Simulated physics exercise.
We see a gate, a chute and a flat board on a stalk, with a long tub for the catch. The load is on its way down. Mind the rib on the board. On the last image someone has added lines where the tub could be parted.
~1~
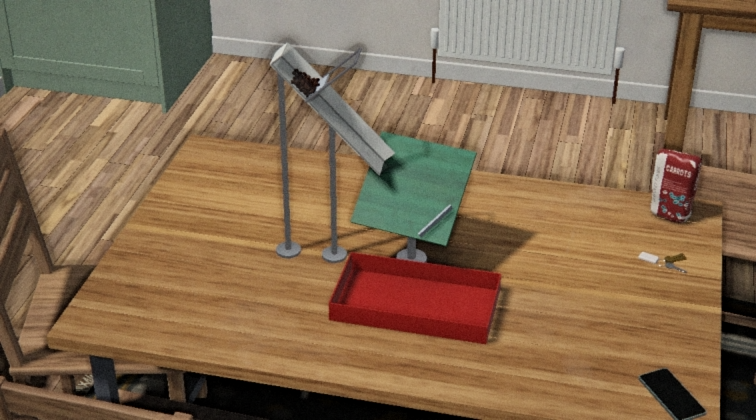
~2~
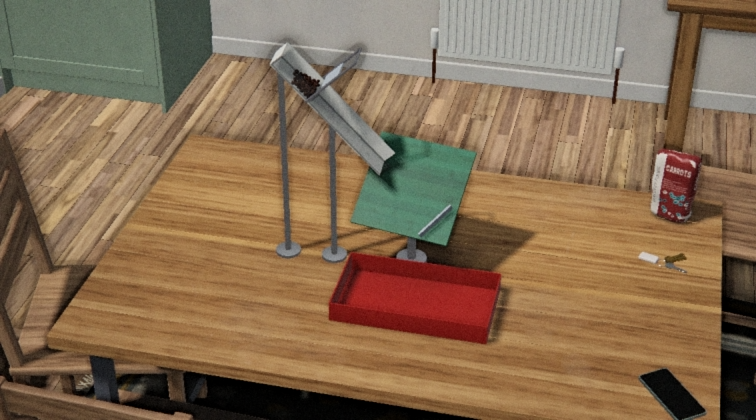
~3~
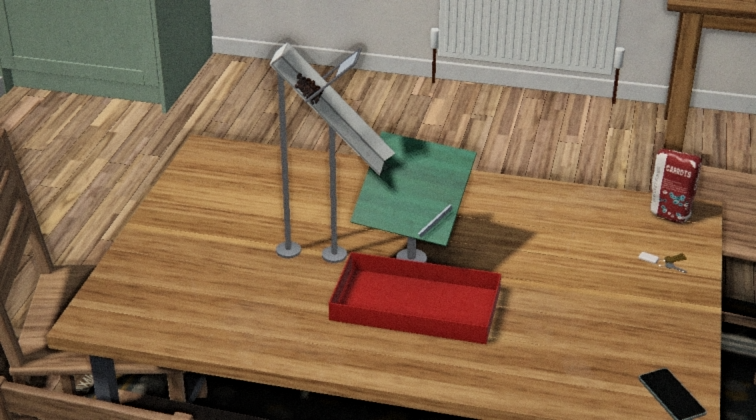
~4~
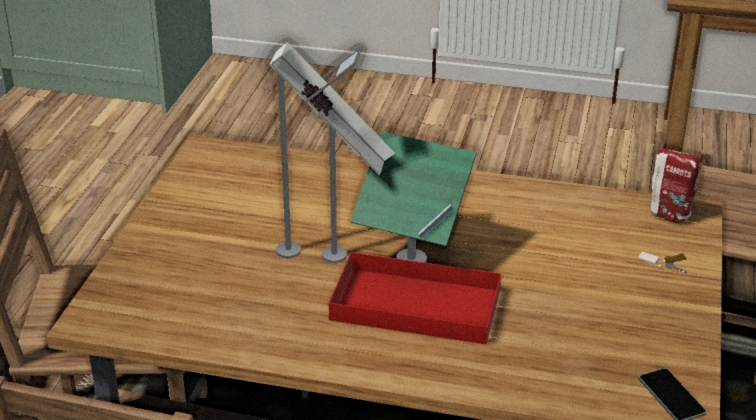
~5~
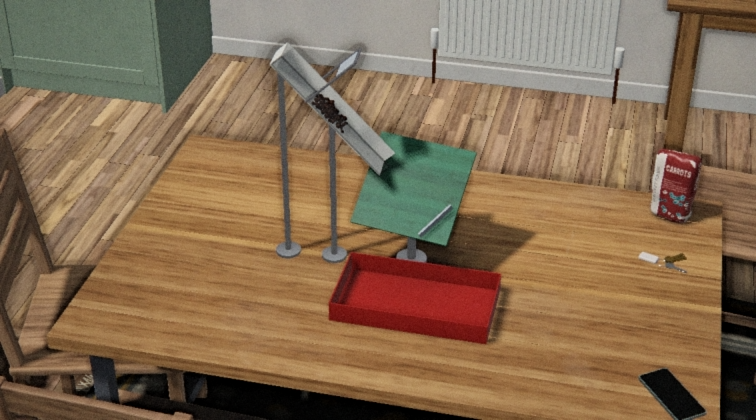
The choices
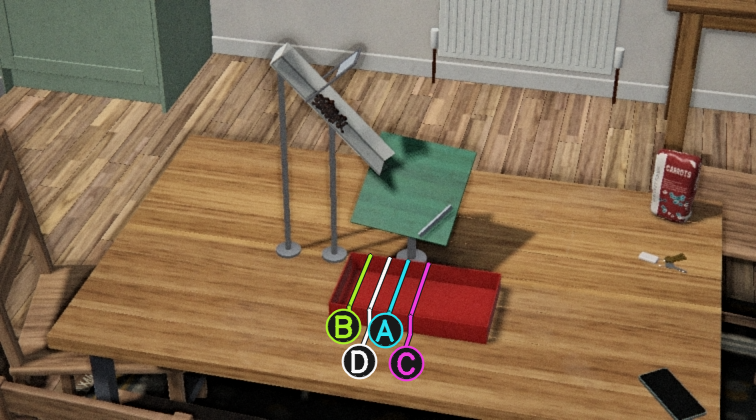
A wooden table held a raised grey chute, a tilted green board and an empty red tub; a small gate swung open, and a clump of dark brown pieces slid partway down the chute.
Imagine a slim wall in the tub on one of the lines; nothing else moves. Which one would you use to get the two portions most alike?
A.
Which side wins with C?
The left side.
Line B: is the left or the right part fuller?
More lands on the right.
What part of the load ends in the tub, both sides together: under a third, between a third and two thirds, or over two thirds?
About that: Over two thirds.
On the marked copy, line A crosses the front rim at (389, 312); line B crosses the front rim at (349, 306); line C crosses the front rim at (410, 315); line D crosses the front rim at (369, 309).
With A, of what is caught, close to half on the left of the divider, close to half on the right.
With B, of what is caught, none at all on the left of the divider, the whole lot on the right.
With C, of what is caught, all but a few on the left of the divider, a small share on the right.
With D, of what is caught, a small share on the left of the divider, all but a few on the right.
